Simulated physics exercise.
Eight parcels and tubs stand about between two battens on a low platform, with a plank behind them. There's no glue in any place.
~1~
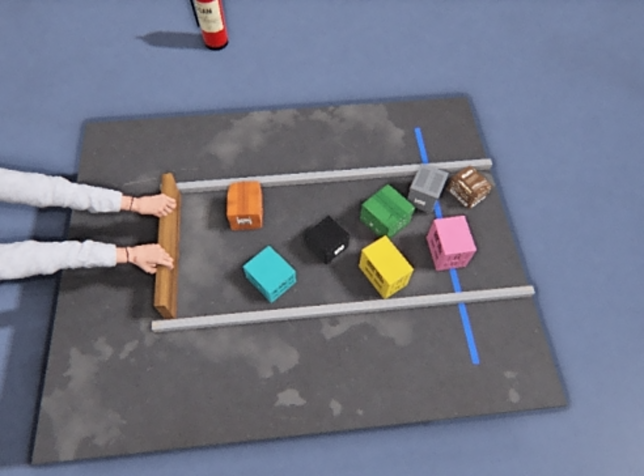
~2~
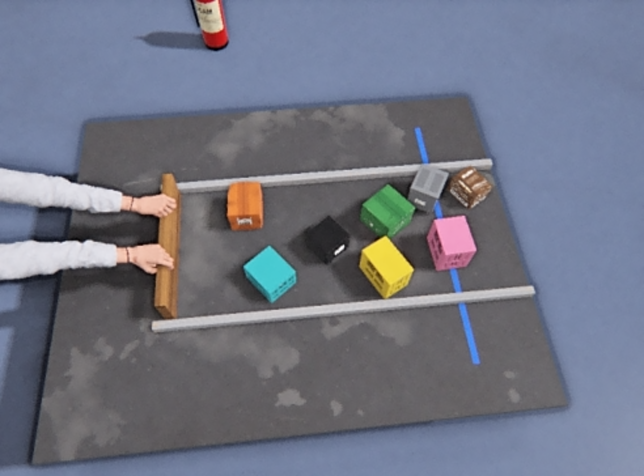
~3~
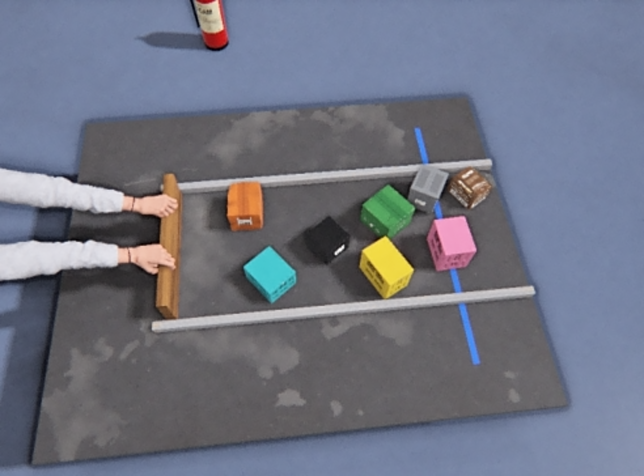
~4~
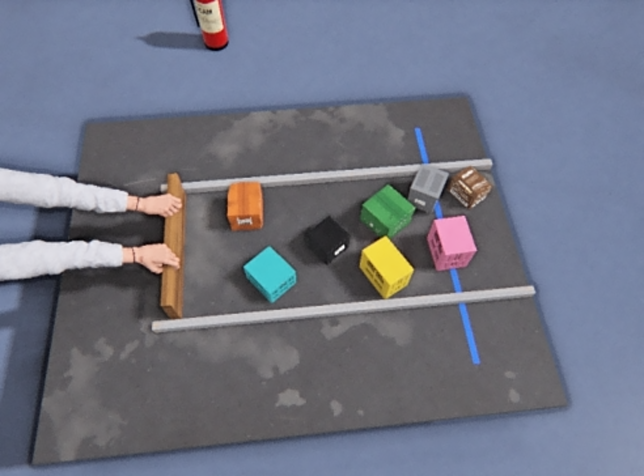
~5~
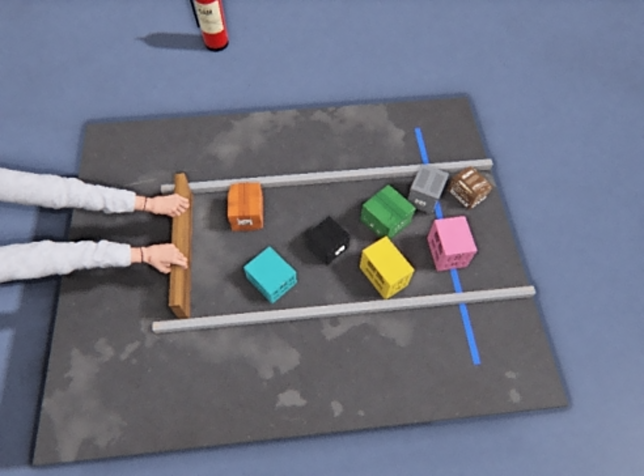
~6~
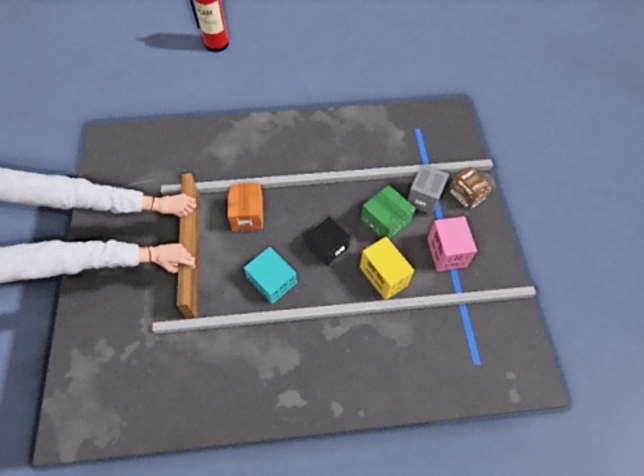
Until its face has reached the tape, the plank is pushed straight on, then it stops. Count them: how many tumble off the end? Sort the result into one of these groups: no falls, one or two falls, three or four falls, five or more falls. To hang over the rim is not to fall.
One or two falls.
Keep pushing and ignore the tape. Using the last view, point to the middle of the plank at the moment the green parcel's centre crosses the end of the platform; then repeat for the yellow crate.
The middle is at (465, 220) when it's the green parcel, and at (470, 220) when it's the yellow crate.
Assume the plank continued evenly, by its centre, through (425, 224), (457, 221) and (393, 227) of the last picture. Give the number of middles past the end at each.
In order of the places given, that's 1, 2 and 0.
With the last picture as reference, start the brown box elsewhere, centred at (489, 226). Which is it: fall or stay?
In that case it ends up off.
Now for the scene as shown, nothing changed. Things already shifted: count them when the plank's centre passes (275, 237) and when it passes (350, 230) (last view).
2 and 6.
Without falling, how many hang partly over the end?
As for overhanging, the count is 2.
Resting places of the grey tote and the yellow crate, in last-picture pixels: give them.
The grey tote at (489, 178), the yellow crate at (505, 260).
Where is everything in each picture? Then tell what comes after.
Brown box (469, 188); pink crate (450, 244); grey tote (426, 189); plank (169, 245); tape (443, 231), in the first picture.
Pink crate (450, 244); plank (169, 245), in the second picture.
Grey tote (427, 190); orange parcel (246, 206), in the third picture.
Brown box (470, 188); green parcel (387, 214), in the fourth picture.
Pink crate (451, 244); black tote (328, 241), in the fifth picture.
Brown box (470, 188); pink crate (451, 244); grey tote (427, 190); plank (189, 244); tape (444, 232), in the sixth picture.
Soon after, none off yet; brown box at rest near (470, 188); pink crate at rest near (451, 244); grey tote at rest near (427, 190).
After that, none off yet; brown box displaced about its own width near (493, 188); pink crate displaced about its own width near (481, 245); grey tote displaced about its own width near (464, 178).
In the end, the number that fall off is one or two; gone, pink crate and brown box.
